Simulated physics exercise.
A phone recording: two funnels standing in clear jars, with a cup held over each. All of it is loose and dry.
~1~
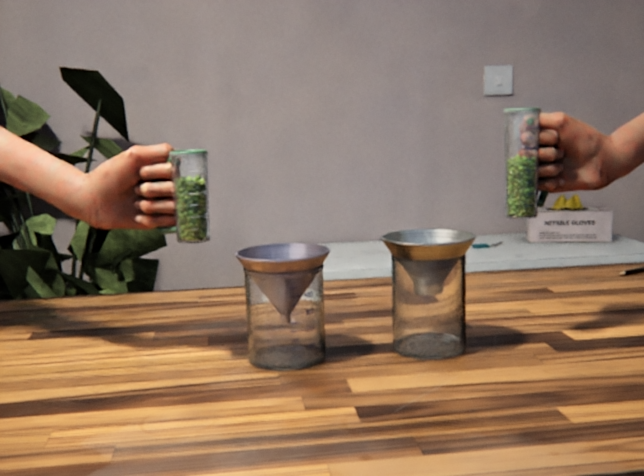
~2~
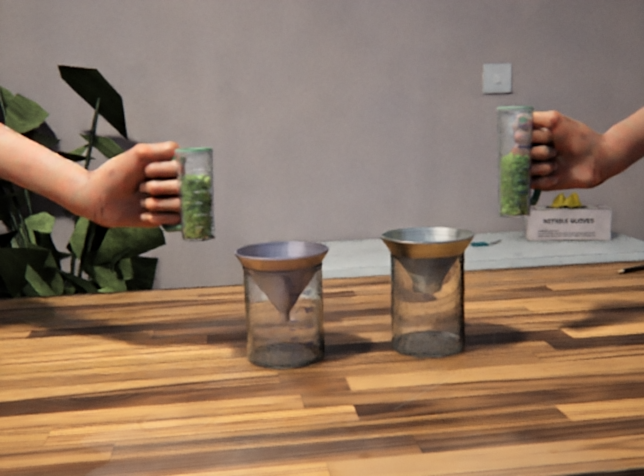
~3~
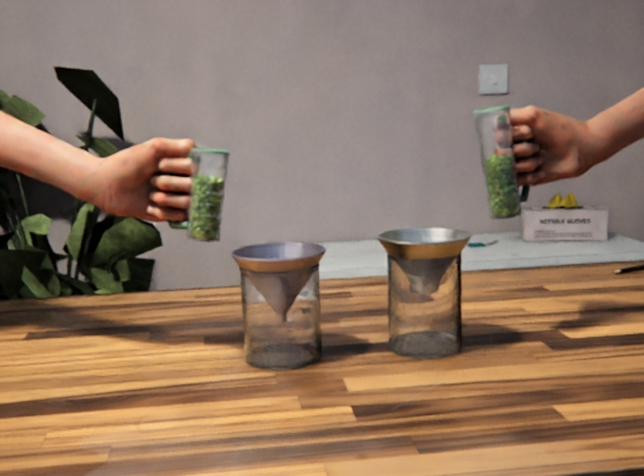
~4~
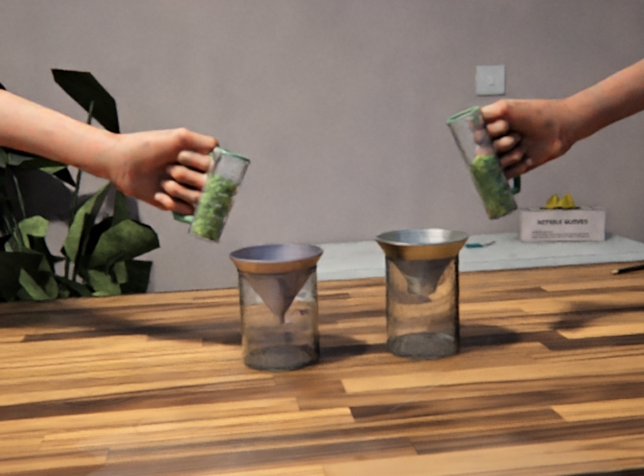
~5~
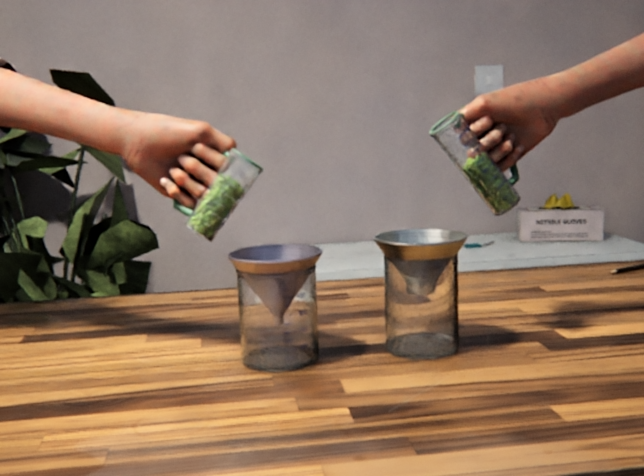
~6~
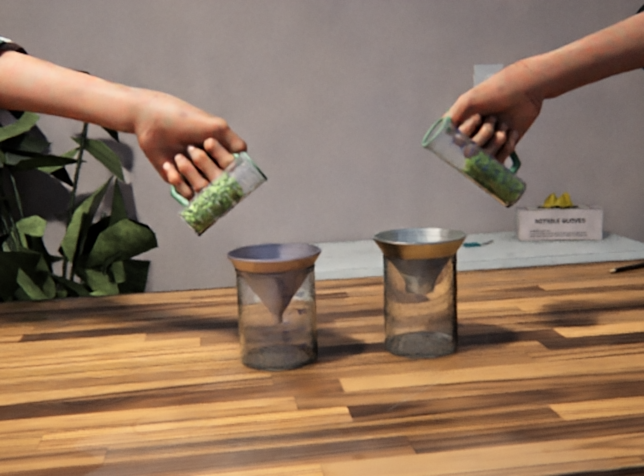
On a striped wooden table, two funnels stand in clear jars as a hand on each side holds a clear cup of green pieces; the hands move the upright cups inward, then tilt both steadily toward the middle.
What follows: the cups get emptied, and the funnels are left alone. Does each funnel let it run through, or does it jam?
Result: Left: The outlet will get obstructed; right: The outlet will stay unobstructed.
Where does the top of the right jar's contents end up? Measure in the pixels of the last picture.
Looks like it tops out around (442, 333).
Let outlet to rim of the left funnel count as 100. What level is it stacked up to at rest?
75 % or so.
Then, 0.26 s later than the last frame, left, every one still in the cup; right, every one still in the cup.
Then, 0.60 s later than the last frame, left, every one still in the cup; right, every one still in the cup.
Then, 0.96 s later than the last frame, left, the larger part still in the cup, roughly a quarter in or over the funnel; right, almost all still in the cup, about a tenth in or over the funnel.
When it is over, left, almost all stuck in the funnel, just a few down in the jar; right, every one down in the jar.
